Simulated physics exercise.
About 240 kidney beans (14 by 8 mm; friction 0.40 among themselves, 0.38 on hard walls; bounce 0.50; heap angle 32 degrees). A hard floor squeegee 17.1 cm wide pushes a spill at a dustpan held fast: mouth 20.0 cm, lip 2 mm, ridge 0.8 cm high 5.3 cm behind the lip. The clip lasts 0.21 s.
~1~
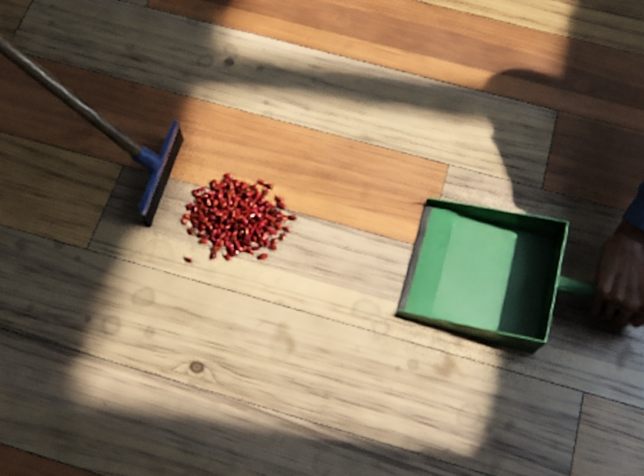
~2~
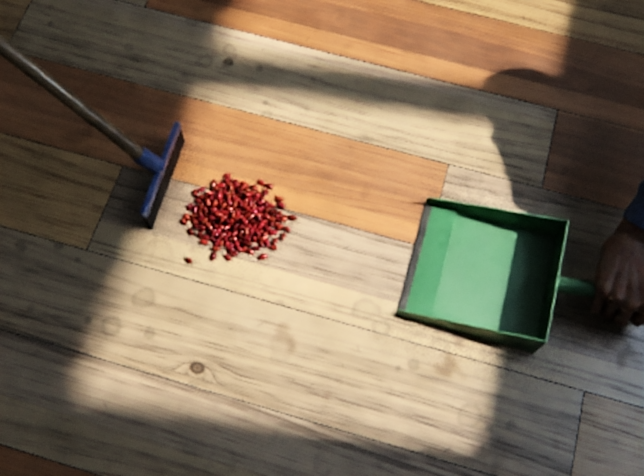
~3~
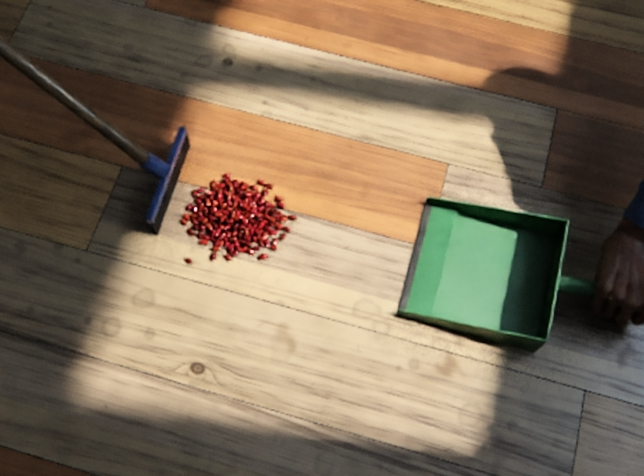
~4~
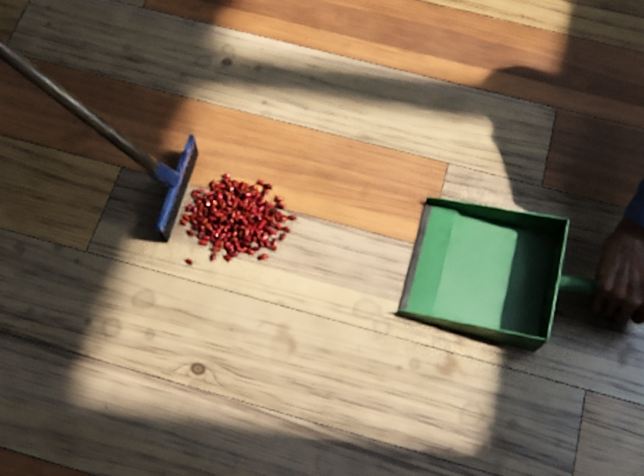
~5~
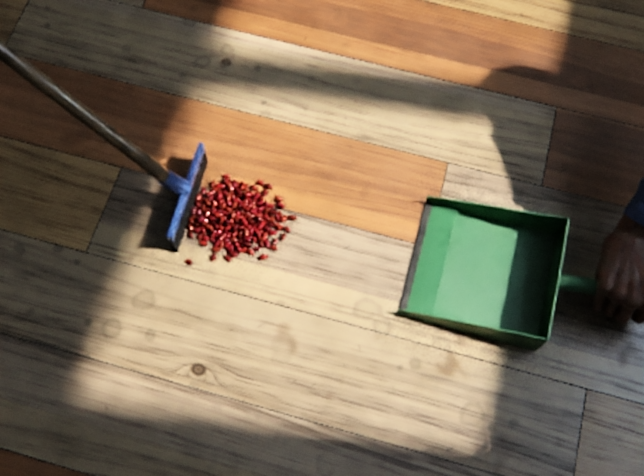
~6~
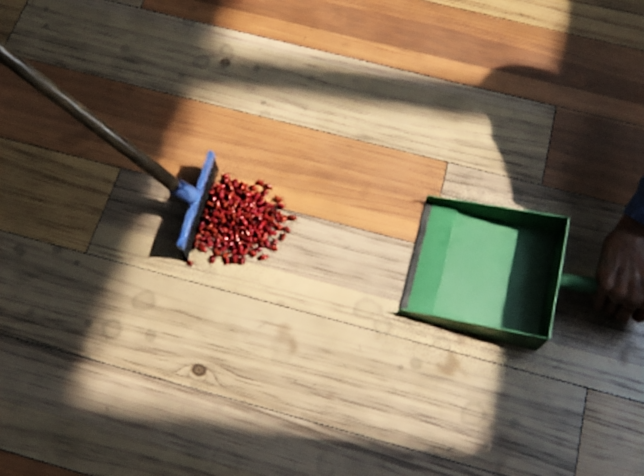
A hand held a green dustpan still on the wooden floor while a blue squeegee slid a short way right from the left, meeting a pile of red beans and nudging its near edge slightly.
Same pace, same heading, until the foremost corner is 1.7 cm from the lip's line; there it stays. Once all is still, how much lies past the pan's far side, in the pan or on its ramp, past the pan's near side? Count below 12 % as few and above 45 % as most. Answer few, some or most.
Far side: Few, pan: Few, near side: Some.
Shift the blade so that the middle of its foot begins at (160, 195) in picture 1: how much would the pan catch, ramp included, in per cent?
About 0 per cent.
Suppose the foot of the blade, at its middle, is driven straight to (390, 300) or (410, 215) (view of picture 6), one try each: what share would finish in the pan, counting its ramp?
Some 30 and 30 per cent.
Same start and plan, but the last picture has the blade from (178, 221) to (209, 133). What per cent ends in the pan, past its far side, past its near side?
Pan 40, far 5, near 5.
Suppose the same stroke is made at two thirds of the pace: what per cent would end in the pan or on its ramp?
In that case some 0 per cent.
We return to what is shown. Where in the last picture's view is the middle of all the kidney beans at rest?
Around (396, 284).
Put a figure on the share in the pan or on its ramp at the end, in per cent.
Roughly 5 per cent.
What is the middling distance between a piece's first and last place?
About 26 cm.
Then, 0.32 s after the last picture, middle of the blade 19 cm from the lip; 0 % over the lip, far side 0 %, near side 20 %.
Then, 0.53 s after the last picture, middle of the blade 9 cm from the lip; 0 % over the lip, far side 5 %, near side 35 %.
Then, 0.86 s after the last picture, middle of the blade 2 cm from the lip; 5 % over the lip, far side 5 %, near side 40 %.
In the end, far side 5 %, pan 5 %, near side 40 %, in front of the lip or behind the blade 55 %.
